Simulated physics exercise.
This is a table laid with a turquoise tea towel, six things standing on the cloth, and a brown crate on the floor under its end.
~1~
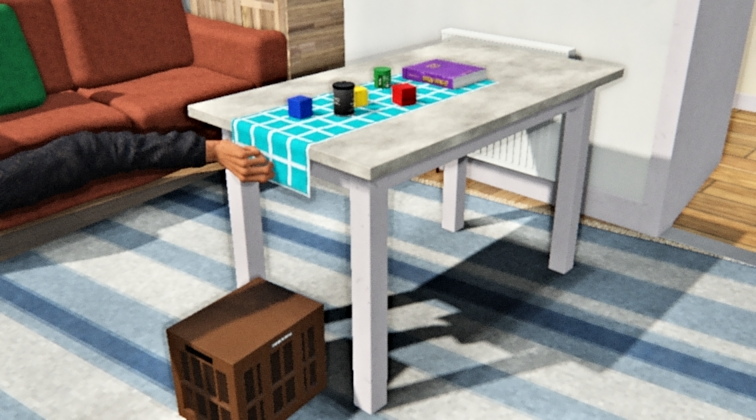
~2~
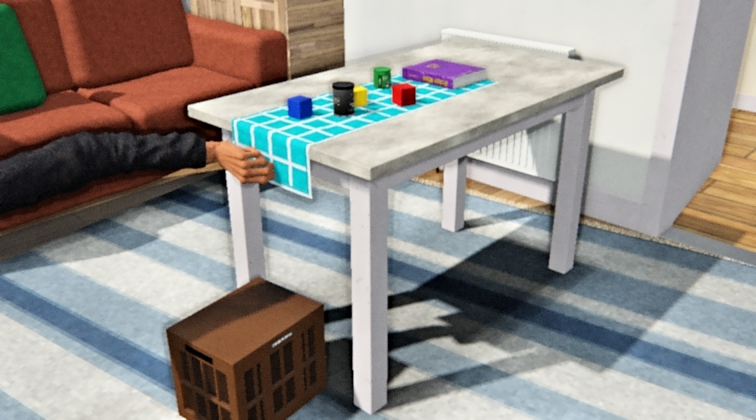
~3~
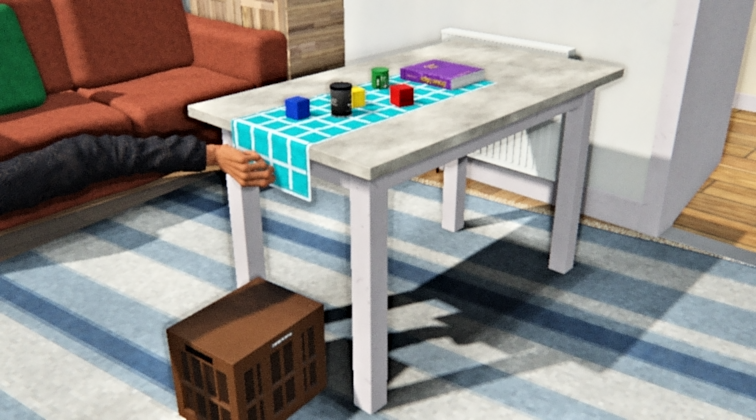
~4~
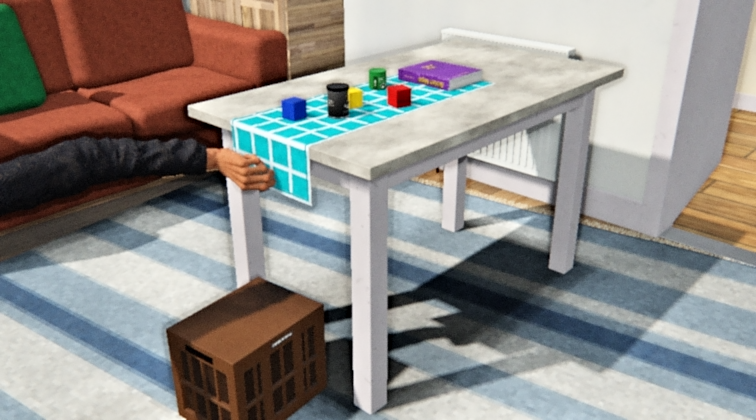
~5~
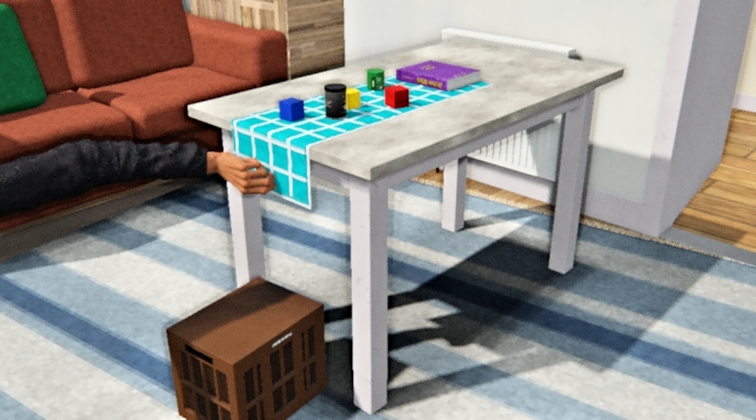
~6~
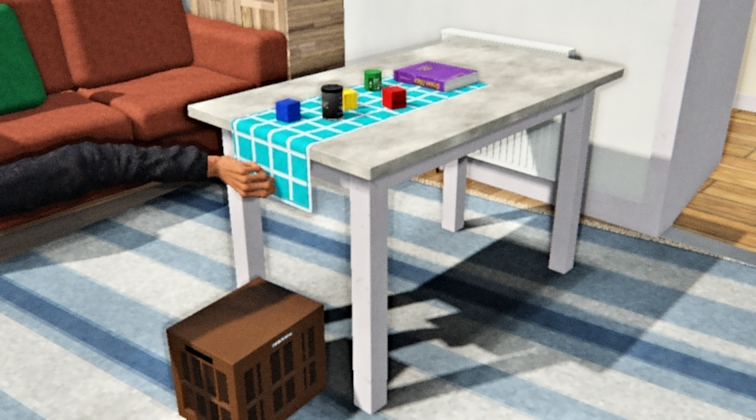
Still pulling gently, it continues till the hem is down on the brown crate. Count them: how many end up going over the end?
It sends three things down.
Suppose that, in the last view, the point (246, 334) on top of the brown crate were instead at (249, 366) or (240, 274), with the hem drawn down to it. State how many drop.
First height: 4; second height: 1.
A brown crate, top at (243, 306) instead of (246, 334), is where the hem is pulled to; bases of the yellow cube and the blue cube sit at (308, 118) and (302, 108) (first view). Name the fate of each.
The yellow cube does not stay aboard, and the blue cube does not stay aboard.
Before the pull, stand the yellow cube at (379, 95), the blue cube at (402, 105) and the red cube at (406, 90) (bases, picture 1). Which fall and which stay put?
Yellow cube stays, blue cube stays, red cube stays.
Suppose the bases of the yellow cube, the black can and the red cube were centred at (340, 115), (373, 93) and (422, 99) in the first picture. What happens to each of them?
Fate of the yellow cube: It goes; fate of the black can: It stays; fate of the red cube: It stays.
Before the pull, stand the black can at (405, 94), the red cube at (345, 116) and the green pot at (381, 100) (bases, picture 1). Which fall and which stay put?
The black can stays put; the red cube topples down; and the green pot stays put.
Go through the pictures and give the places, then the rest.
The first frame shows hem (311, 198); blue cube (300, 98); black can (344, 84); yellow cube (357, 88); red cube (404, 86); green pot (382, 69); top of the crate (246, 334).
The second frame shows hem (312, 198); blue cube (300, 98).
The third frame shows hem (311, 201); black can (341, 85).
The fourth frame shows hem (312, 205); yellow cube (352, 90); top of the crate (246, 334).
The fifth frame shows hem (311, 209); red cube (397, 88).
The sixth frame shows hem (312, 213); blue cube (288, 101); black can (332, 87); yellow cube (346, 91); red cube (394, 89); green pot (373, 71).
Soon after, hem near (274, 235); blue cube gone.
Then, hem near (275, 277); blue cube and black can gone.
At rest, hem on the crate; blue cube, black can and yellow cube gone. It carries off three.
